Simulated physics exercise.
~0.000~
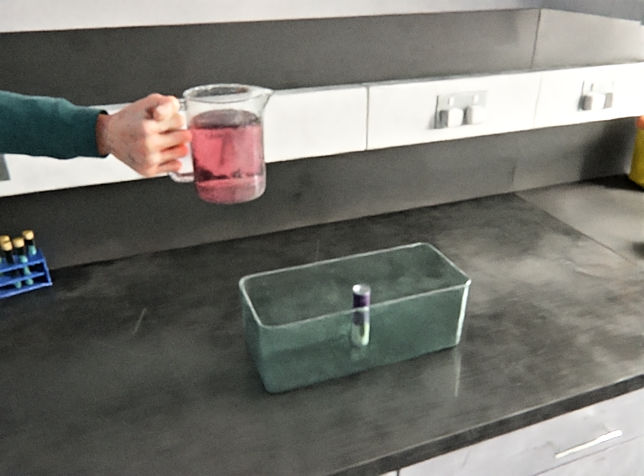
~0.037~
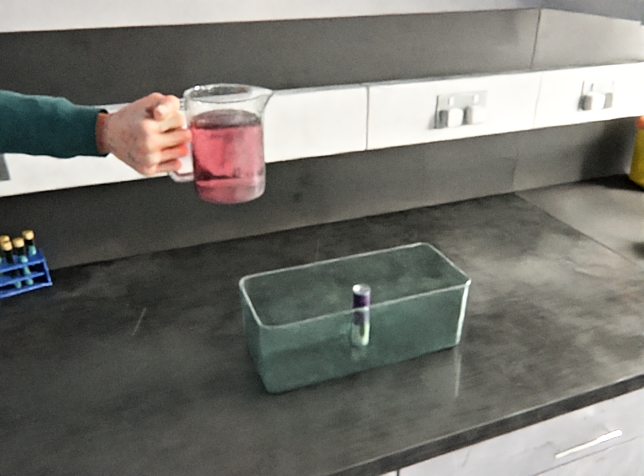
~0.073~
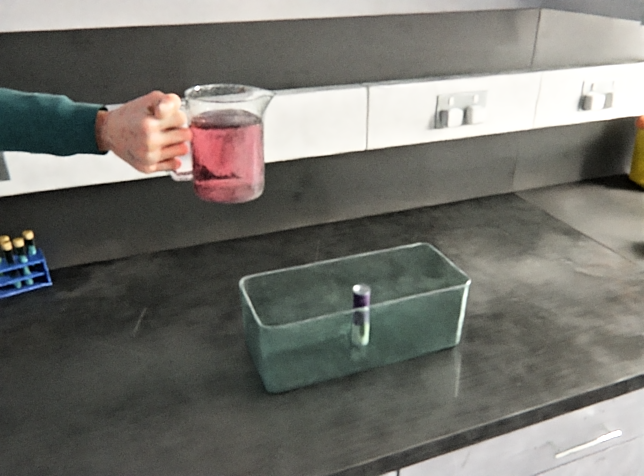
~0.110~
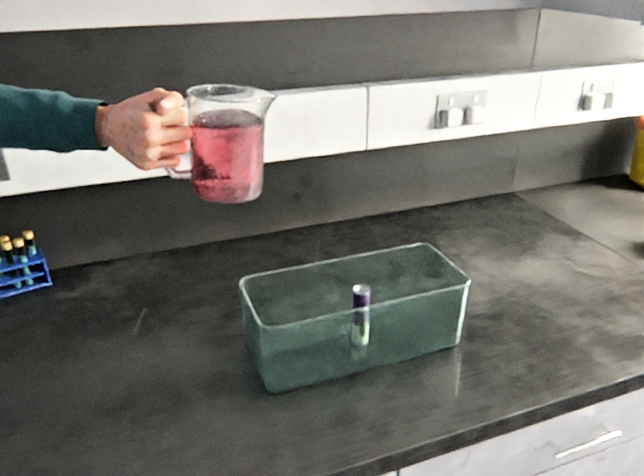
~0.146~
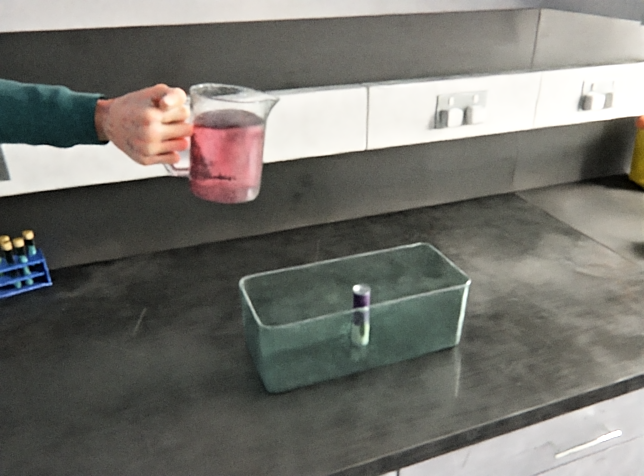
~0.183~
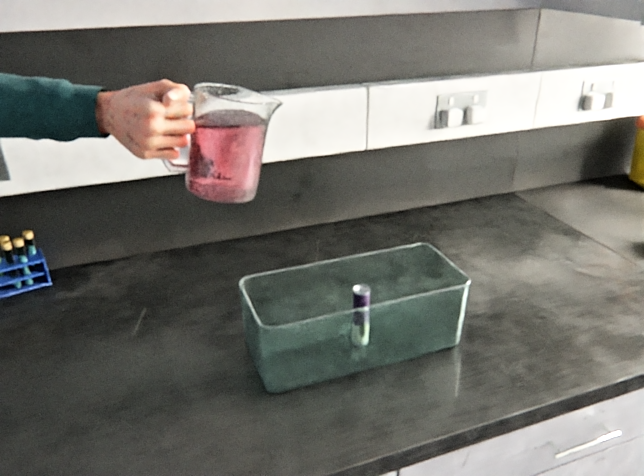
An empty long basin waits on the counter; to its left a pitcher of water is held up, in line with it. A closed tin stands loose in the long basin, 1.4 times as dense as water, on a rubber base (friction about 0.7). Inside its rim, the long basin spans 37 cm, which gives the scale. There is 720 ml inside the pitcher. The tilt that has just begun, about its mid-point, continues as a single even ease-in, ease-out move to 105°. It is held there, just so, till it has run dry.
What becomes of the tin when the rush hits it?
It goes down.
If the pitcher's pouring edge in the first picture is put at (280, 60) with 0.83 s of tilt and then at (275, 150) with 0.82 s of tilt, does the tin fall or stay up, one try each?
Try 1: Tipped over; try 2: Still standing.
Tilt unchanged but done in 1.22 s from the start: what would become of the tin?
Then the tin tumbles.
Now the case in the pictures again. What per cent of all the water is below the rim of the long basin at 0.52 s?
Roughly 0 percent of it.
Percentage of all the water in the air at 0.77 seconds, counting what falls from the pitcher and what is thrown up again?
In-air share: About 38 %.
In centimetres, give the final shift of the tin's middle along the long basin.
In the end the tin's centre has shifted about 8.0 centimetres.
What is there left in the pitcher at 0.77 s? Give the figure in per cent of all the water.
34 %.
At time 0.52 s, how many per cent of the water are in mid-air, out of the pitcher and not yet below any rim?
It comes to roughly 14 per cent.
Then, 0.52 s in, the tilt is 75° and 86 per cent is still to pour; the tin stands where it began.
Then, 0.77 s in, the tilt is 104° and 34 per cent is still to pour; the tin stands 1 cm from where it began.
Then, 1.04 s in, the tilt is 105° and 5 per cent is still to pour; the tin leans 42°.
Then, 1.32 s in, the tilt is 105° and 0 per cent is still to pour; the tin lies on its side.
Finally, the tin lies on its side.
